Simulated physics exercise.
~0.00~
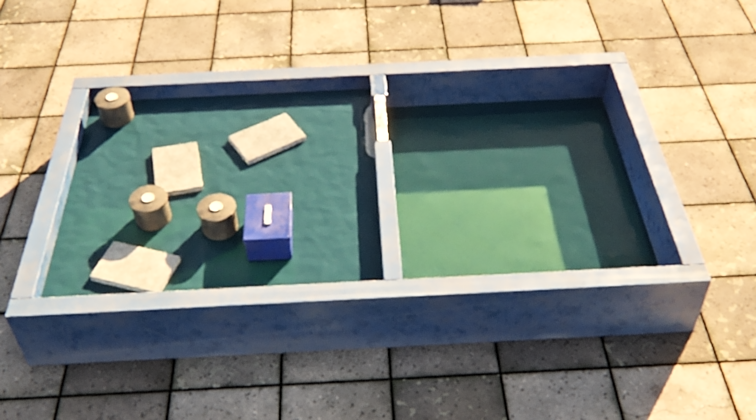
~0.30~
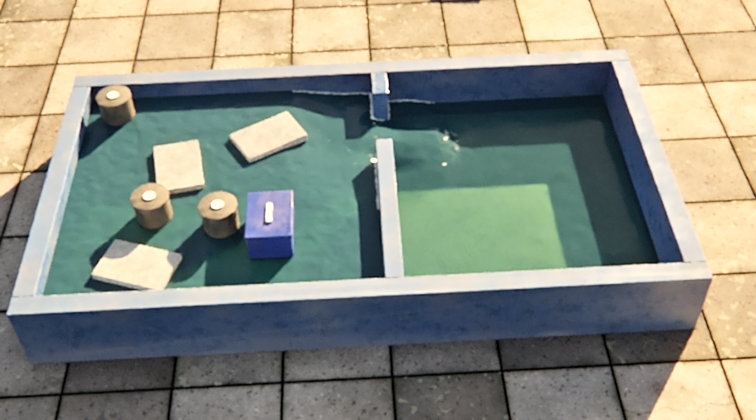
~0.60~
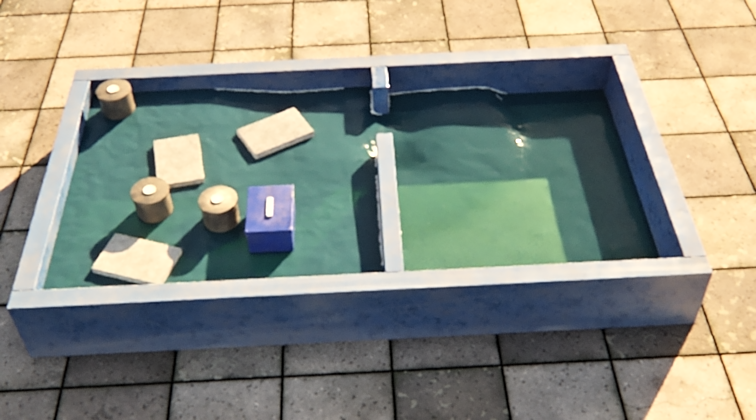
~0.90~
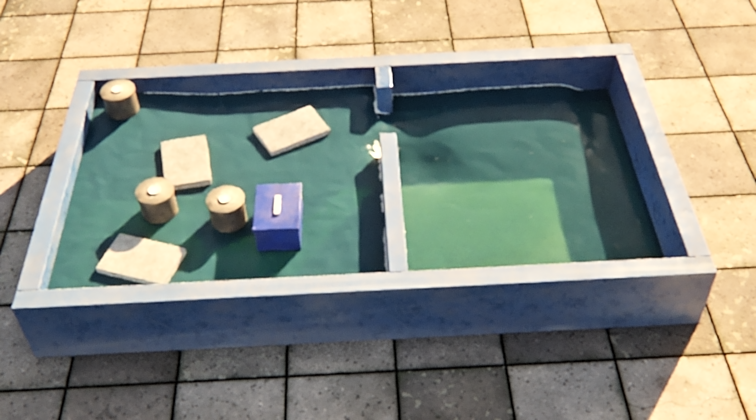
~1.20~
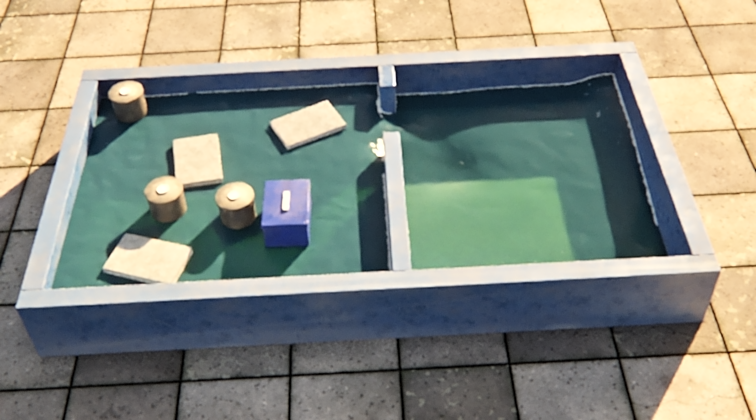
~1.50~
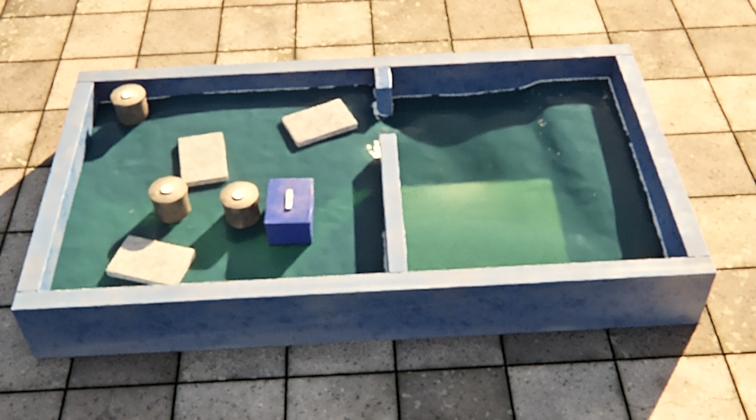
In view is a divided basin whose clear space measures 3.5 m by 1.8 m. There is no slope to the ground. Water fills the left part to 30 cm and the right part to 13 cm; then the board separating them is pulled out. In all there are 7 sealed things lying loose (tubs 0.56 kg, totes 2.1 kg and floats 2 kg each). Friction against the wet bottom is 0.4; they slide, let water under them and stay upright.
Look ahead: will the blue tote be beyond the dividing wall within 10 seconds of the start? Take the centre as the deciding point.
Not over the line.
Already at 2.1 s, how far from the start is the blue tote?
Roughly 20 cm.
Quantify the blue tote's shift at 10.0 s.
20 centimetres.
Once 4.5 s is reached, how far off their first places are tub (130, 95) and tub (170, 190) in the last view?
Net displacement, in order: 10 cm; 20 cm.
After 2.1 s the blue tote is near (302, 194), 0.2 m from its start, afloat; 0 of 7 are over the mark; 7 afloat.
After 4.5 s the blue tote is near (310, 188), 0.3 m from its start, afloat; 0 of 7 are over the mark; 7 afloat.
After 7.0 s the blue tote is near (306, 197), 0.2 m from its start, afloat; 0 of 7 are over the mark; 7 afloat.
After 10.0 s the blue tote is near (309, 204), 0.2 m from its start, afloat; 0 of 7 are over the mark; 7 afloat.
